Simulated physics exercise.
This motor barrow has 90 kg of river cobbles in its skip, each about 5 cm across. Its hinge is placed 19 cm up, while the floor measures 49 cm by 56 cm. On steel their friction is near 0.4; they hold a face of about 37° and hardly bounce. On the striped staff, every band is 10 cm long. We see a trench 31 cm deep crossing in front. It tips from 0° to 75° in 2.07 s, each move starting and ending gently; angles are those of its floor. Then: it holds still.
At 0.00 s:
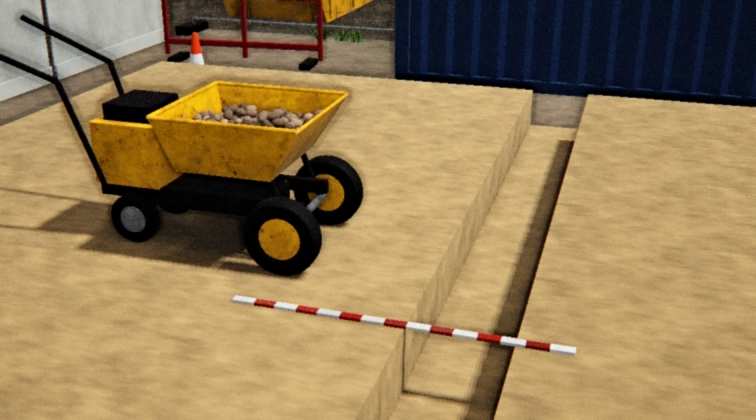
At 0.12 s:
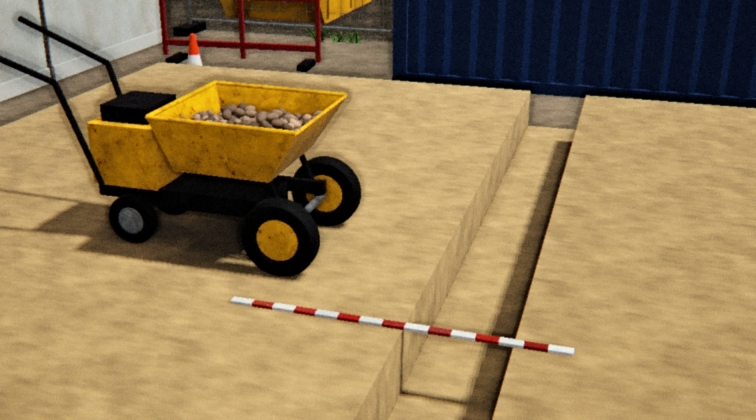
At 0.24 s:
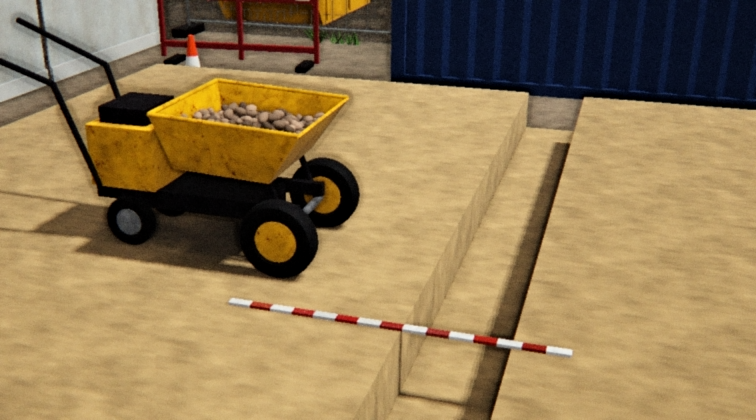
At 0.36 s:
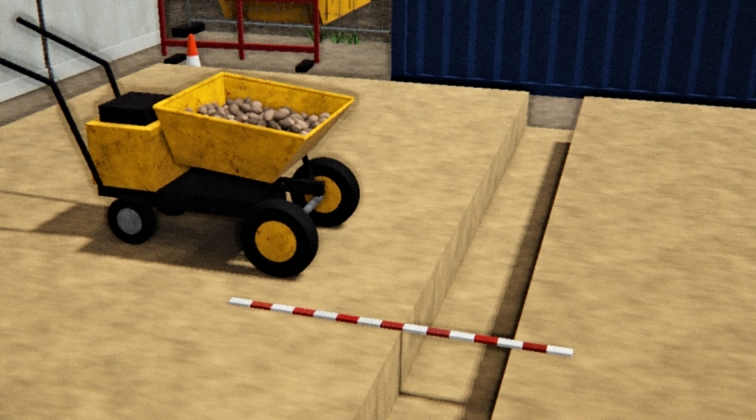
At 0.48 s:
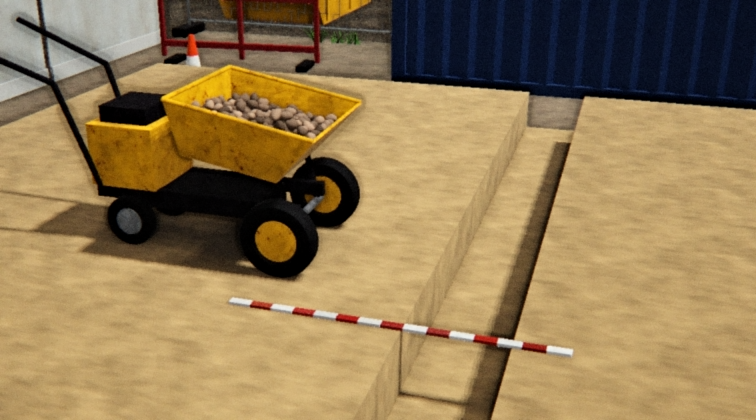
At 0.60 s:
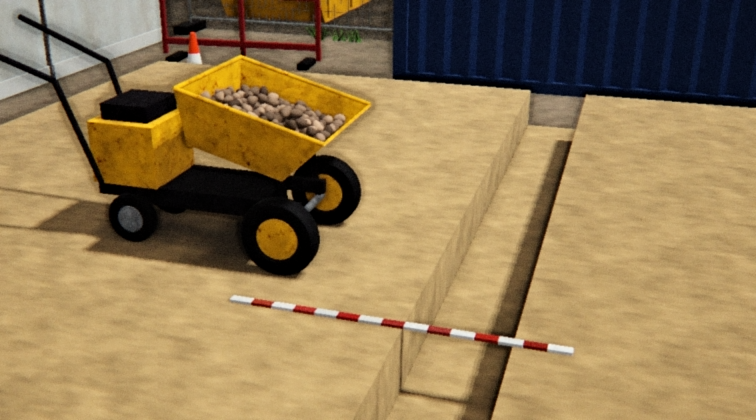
At first, a yellow motor barrow stands still on sandy ground, its level skip loaded with rounded stones, to the left of a trench with a red-and-white striped staff across it. Then the skip slowly tilts toward the right, its back rising clear of the body while the stones stay inside.
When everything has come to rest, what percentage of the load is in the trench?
About 88 per cent.
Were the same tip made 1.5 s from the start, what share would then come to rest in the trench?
Expected share: Around 90%.
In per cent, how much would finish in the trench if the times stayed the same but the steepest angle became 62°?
Roughly 40 percent.
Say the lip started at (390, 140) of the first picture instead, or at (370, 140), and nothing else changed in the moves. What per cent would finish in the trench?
65 %, then 90 %.
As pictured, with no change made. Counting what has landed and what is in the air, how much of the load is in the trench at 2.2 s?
About 40%.
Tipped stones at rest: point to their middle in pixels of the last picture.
The resting stones are centred at roughly (475, 315).
After 1.5 s the floor is at 63°; 99 % in the skip, 1 % short of the trench; the foremost stones are at (411, 198).
After 2.2 s the floor is at 75°; 46 % in the skip, 13 % short of the trench, 40 % in the trench; the foremost stones are at (521, 328).
After 2.5 s the floor is at 75°; 22 % in the skip, 15 % short of the trench, 63 % in the trench; the foremost stones are at (517, 349).
After 4.5 s the floor is at 75°; 0 % in the skip, 12 % short of the trench, 88 % in the trench; the foremost stones are at (521, 338).
